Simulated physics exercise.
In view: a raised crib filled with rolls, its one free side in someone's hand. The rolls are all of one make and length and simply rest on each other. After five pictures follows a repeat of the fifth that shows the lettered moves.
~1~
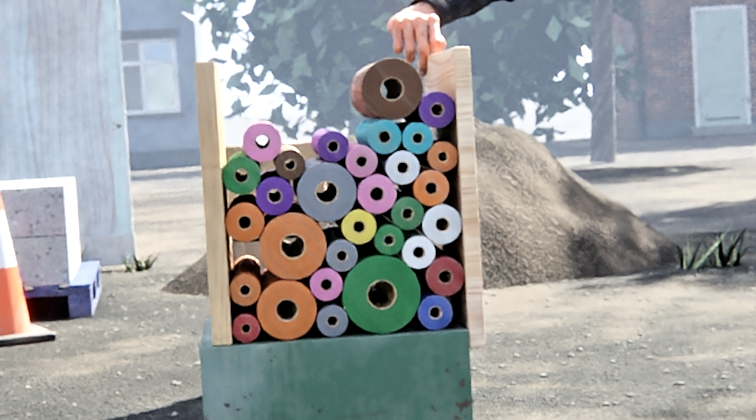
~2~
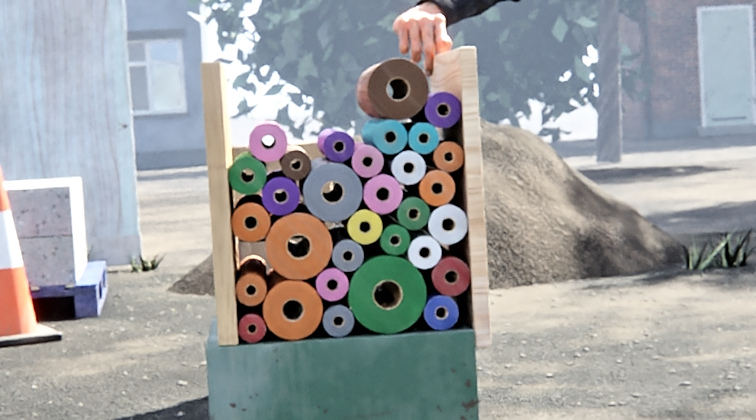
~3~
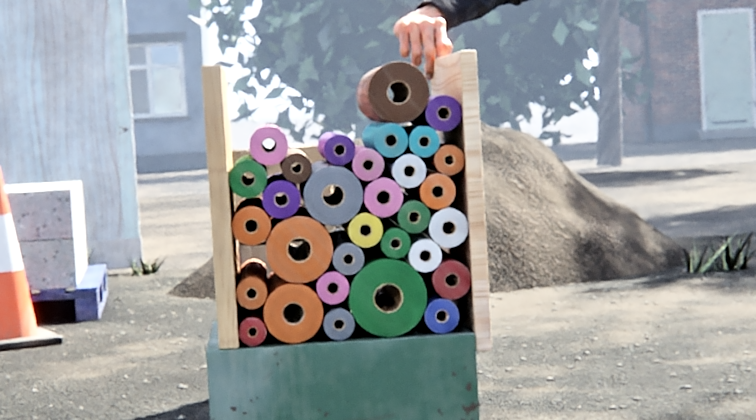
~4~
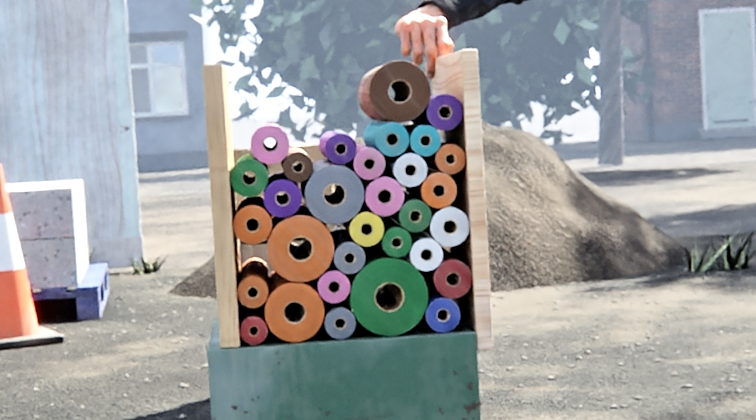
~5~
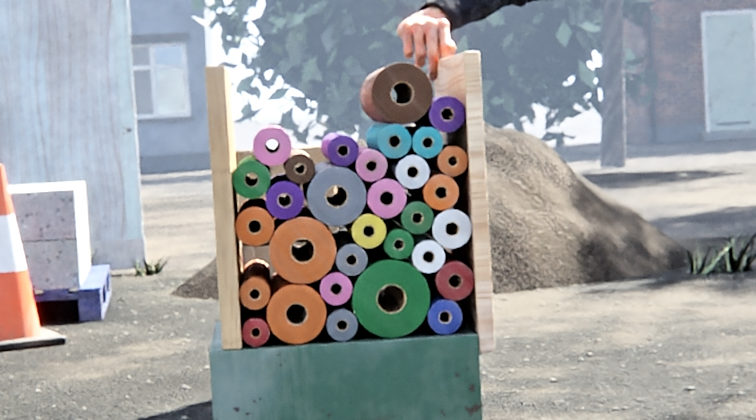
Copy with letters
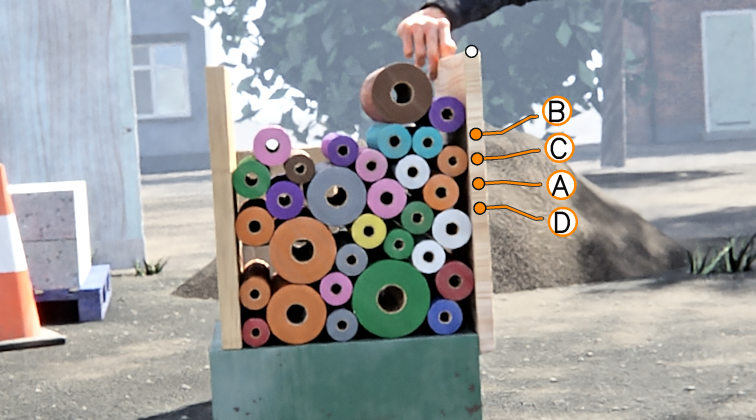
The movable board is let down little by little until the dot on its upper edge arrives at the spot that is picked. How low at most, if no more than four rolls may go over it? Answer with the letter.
At most to D.
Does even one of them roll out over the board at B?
No.
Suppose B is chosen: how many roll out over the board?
With B, none.
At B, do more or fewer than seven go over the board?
Fewer than seven.
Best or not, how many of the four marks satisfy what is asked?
Four of the four.
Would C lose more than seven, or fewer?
It loses fewer than seven.
On the copy, A at (479, 184); B at (476, 134); C at (478, 159); D at (480, 208); the white dot at (472, 52).
On D. First, top of the board (466, 121).
Then, top of the board (470, 197).
Finally, top of the board (471, 209), four out over the board.
By contrast, A one out over the board; B none out over the board; C one out over the board.
